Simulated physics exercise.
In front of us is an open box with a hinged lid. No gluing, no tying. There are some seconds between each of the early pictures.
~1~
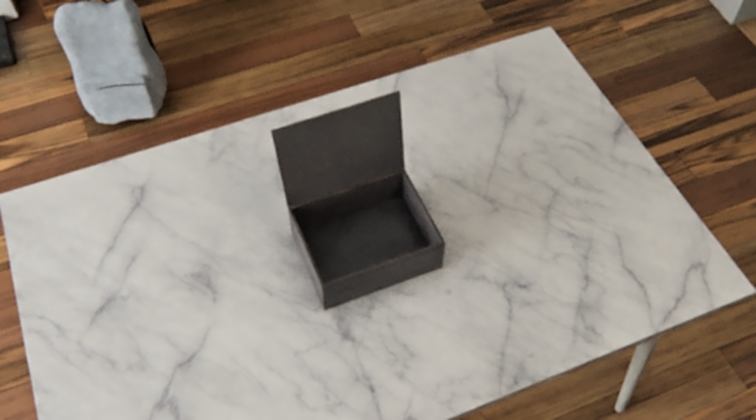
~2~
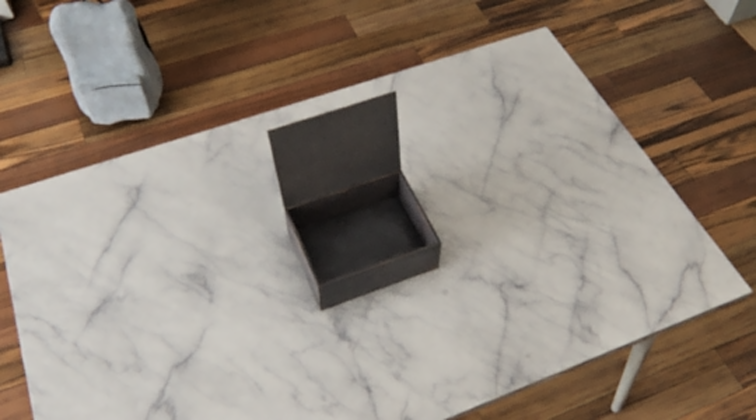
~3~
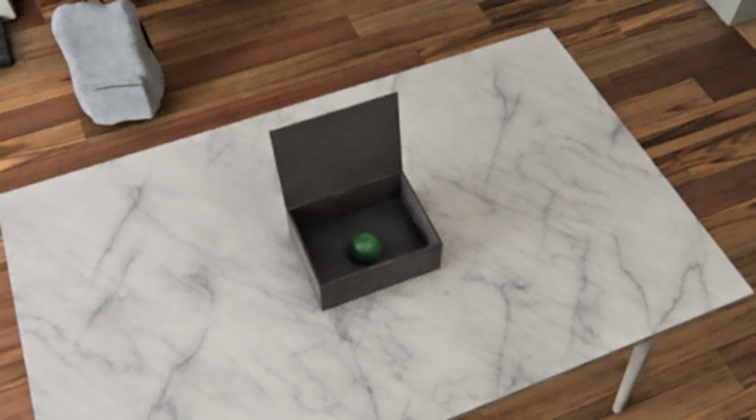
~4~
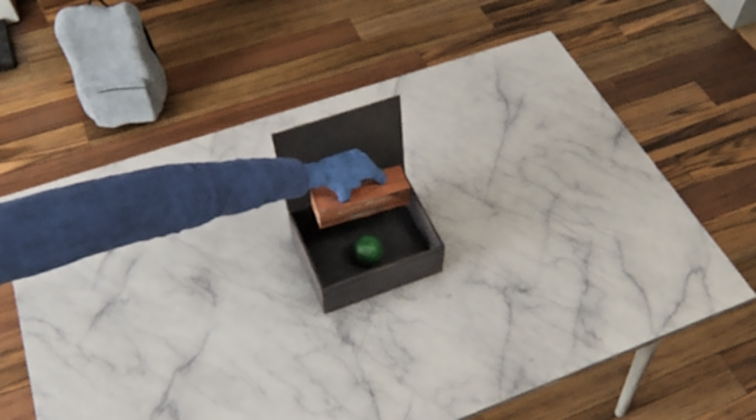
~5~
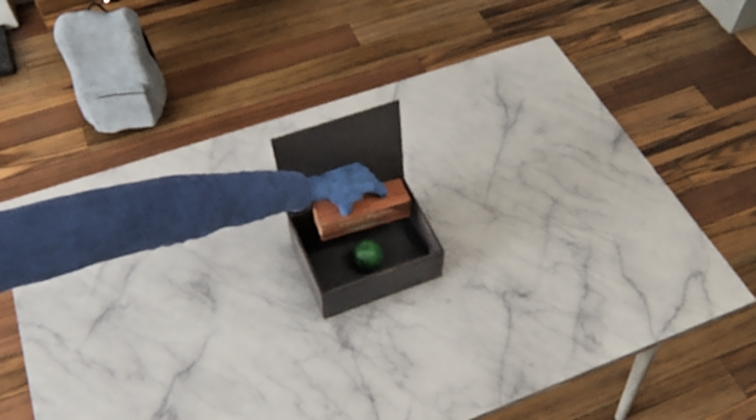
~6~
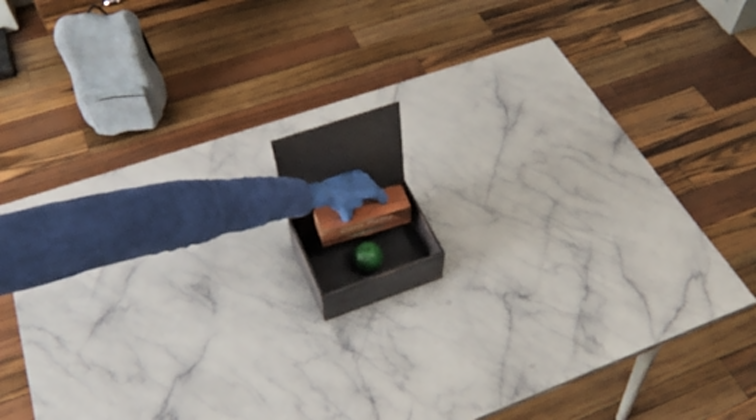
A blue-sleeved arm reached in from the left and lowered an orange carton into the back of an open dark box on a marble table, after a green apple had appeared inside.
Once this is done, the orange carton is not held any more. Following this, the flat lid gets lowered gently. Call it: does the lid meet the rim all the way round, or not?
It meets the rim all the way round.
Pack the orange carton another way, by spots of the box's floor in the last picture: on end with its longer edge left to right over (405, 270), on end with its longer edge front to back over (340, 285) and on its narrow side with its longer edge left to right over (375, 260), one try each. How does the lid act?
So: First open, second open, third shut tight.
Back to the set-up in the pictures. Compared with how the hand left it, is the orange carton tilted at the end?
Once everything settles, it keeps its original angle.
Then, 1.00 s later than the last frame, lid starting down; orange carton moved a little near (362, 231); green apple moved a little.
Then, 1.80 s later than the last frame, lid 46° above the rim; orange carton moved a little near (362, 231); green apple moved a little.
When it is over, lid shut; moved from the start, orange carton; green apple as before. End places, in pixels of the last picture, orange carton near (362, 231).
